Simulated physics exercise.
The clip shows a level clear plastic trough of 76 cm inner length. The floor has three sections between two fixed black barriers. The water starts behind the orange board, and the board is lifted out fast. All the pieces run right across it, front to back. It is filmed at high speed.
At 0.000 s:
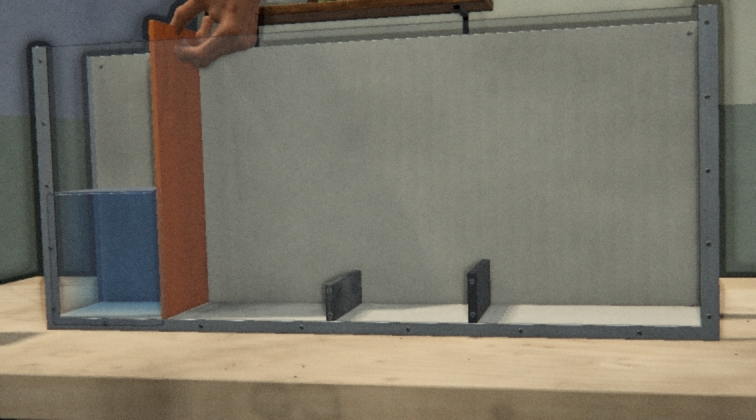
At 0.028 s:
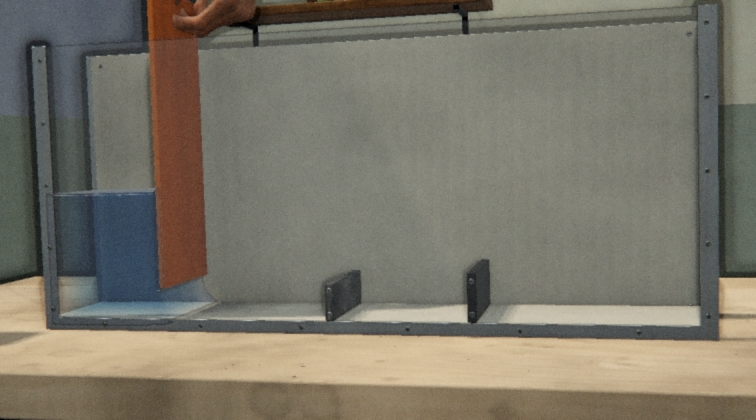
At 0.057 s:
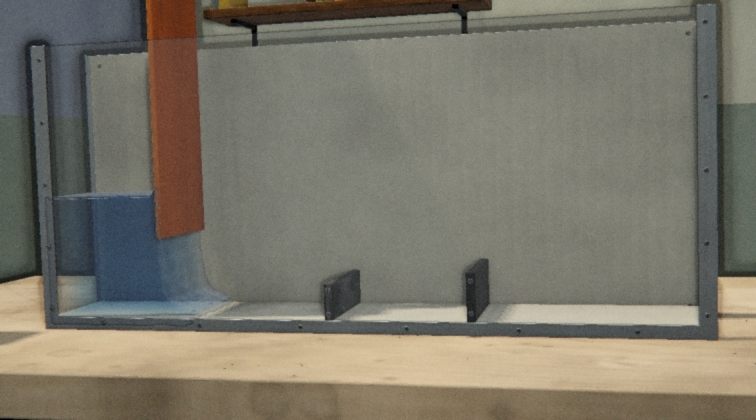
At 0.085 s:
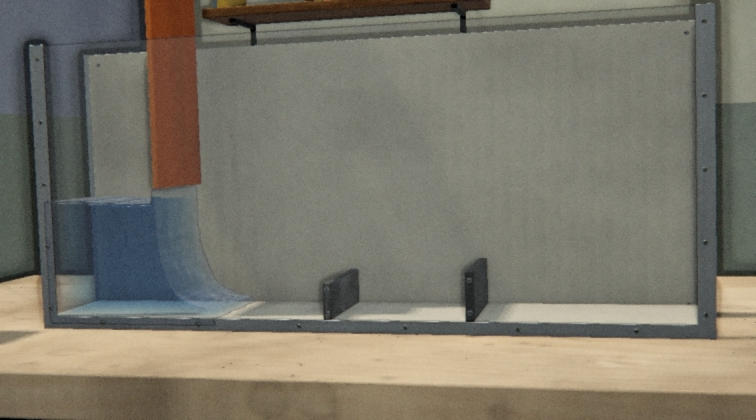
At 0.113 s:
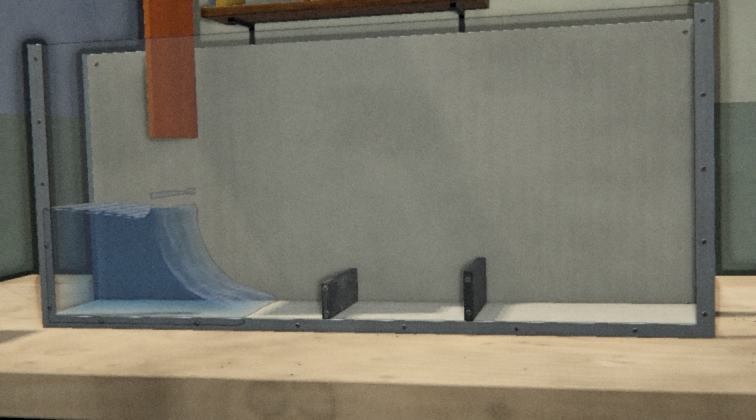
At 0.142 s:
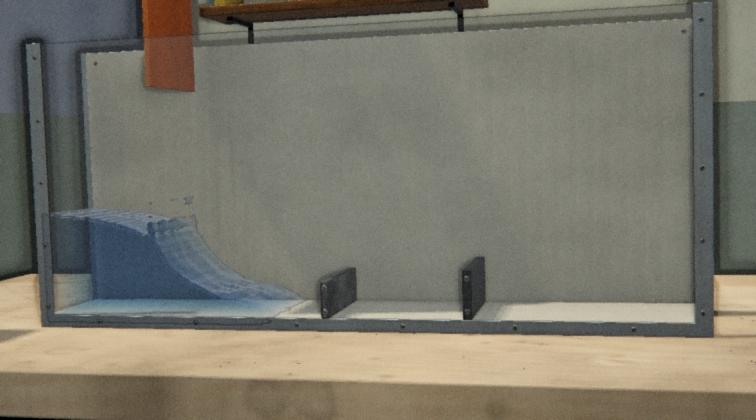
A hand pulled the orange board up and out of a clear trough, and the blue water behind it slumped down and spread right along the floor, nearing the first of two small dark barriers.
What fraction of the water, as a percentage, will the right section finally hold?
Roughly 12 per cent ends in the right section.
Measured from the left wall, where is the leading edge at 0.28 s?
Roughly 38 cm out.
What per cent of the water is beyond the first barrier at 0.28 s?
Some 8 per cent.
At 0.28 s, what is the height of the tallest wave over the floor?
Roughly 15.0 cm up.
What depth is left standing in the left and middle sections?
About 3.5 cm and 4.0 cm.
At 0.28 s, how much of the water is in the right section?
Near 0 in a hundred.
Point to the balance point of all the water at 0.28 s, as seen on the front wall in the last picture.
Around (183, 285).
By 0.28 s 92 per cent is still short of the first barrier, 0 is over the second.
By 0.49 s 67 per cent is still short of the first barrier, 4 is over the second.
By 0.87 s 56 per cent is still short of the first barrier, 12 is over the second.
At rest it is 57 per cent left, 31 middle, 12 right.
